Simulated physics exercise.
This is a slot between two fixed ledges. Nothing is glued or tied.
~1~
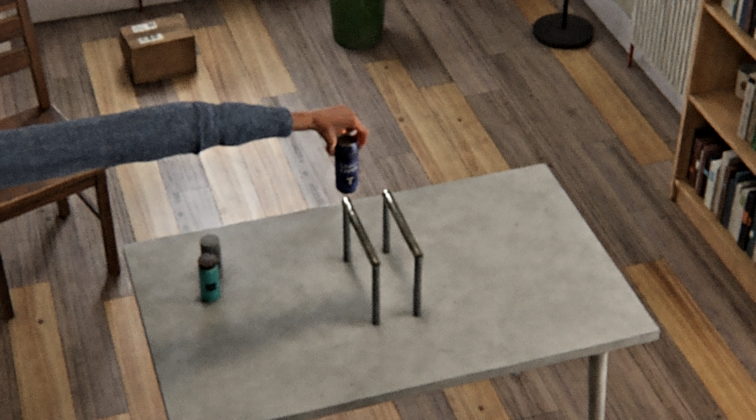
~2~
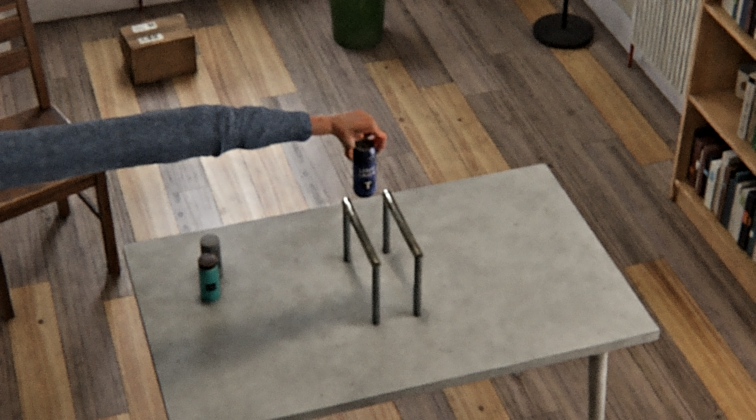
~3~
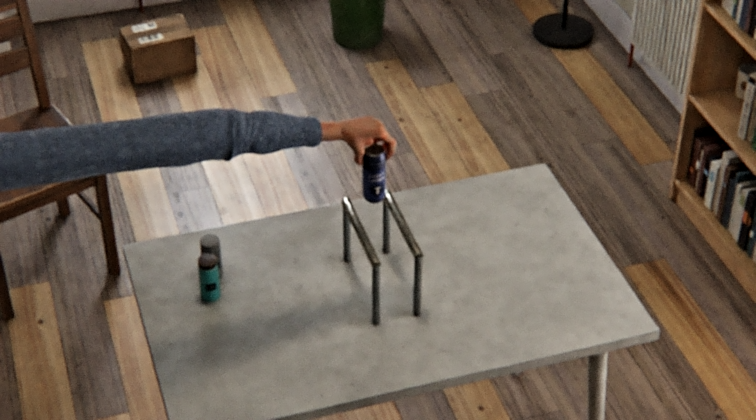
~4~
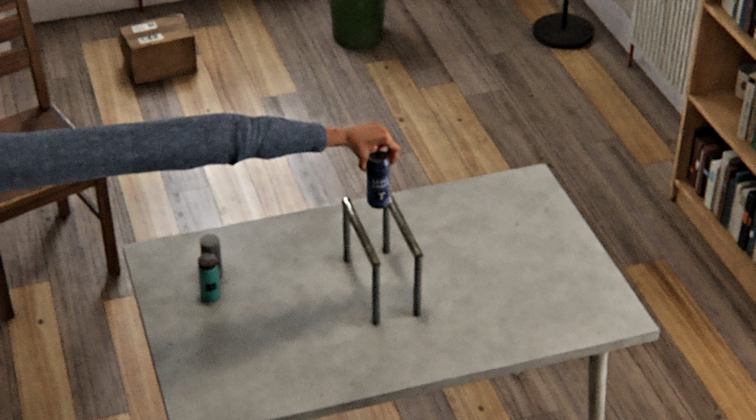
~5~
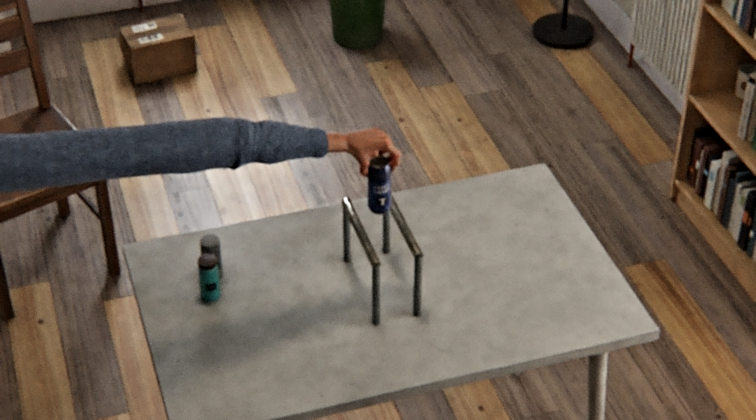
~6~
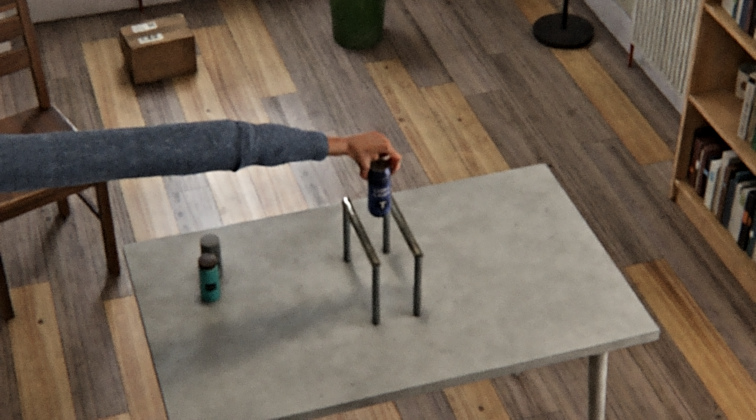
In a room with a wooden floor, a hand holding a dark blue can moves it slightly right, then lowers it a little above two metal rails on a grey table, while a teal container and a grey one stay still.
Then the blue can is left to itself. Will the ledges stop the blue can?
As it turns out, it goes down the gap.
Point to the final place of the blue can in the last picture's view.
Around (379, 265).
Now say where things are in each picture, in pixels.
On its way; blue can (347, 165); grey shaker (211, 257), in the first picture.
On its way; blue can (365, 169); grey shaker (211, 257), in the second picture.
On its way; blue can (374, 174); grey shaker (211, 257), in the third picture.
On its way; blue can (378, 180); grey shaker (211, 257), in the fourth picture.
On its way; blue can (379, 186); grey shaker (211, 257), in the fifth picture.
Held still over the gap; blue can (379, 189); grey shaker (211, 257), in the sixth picture.
Then, 0.20 s later than the last frame, blue can moved about its own width near (379, 205).
Then, 0.30 s later than the last frame, blue can moved well along near (379, 252).
Then, 0.40 s later than the last frame, blue can moved well along near (379, 264).
When it is over, moved from the start, blue can; the other 2 as before. End places, in pixels of the last picture, blue can near (379, 265). The can reaches the table.
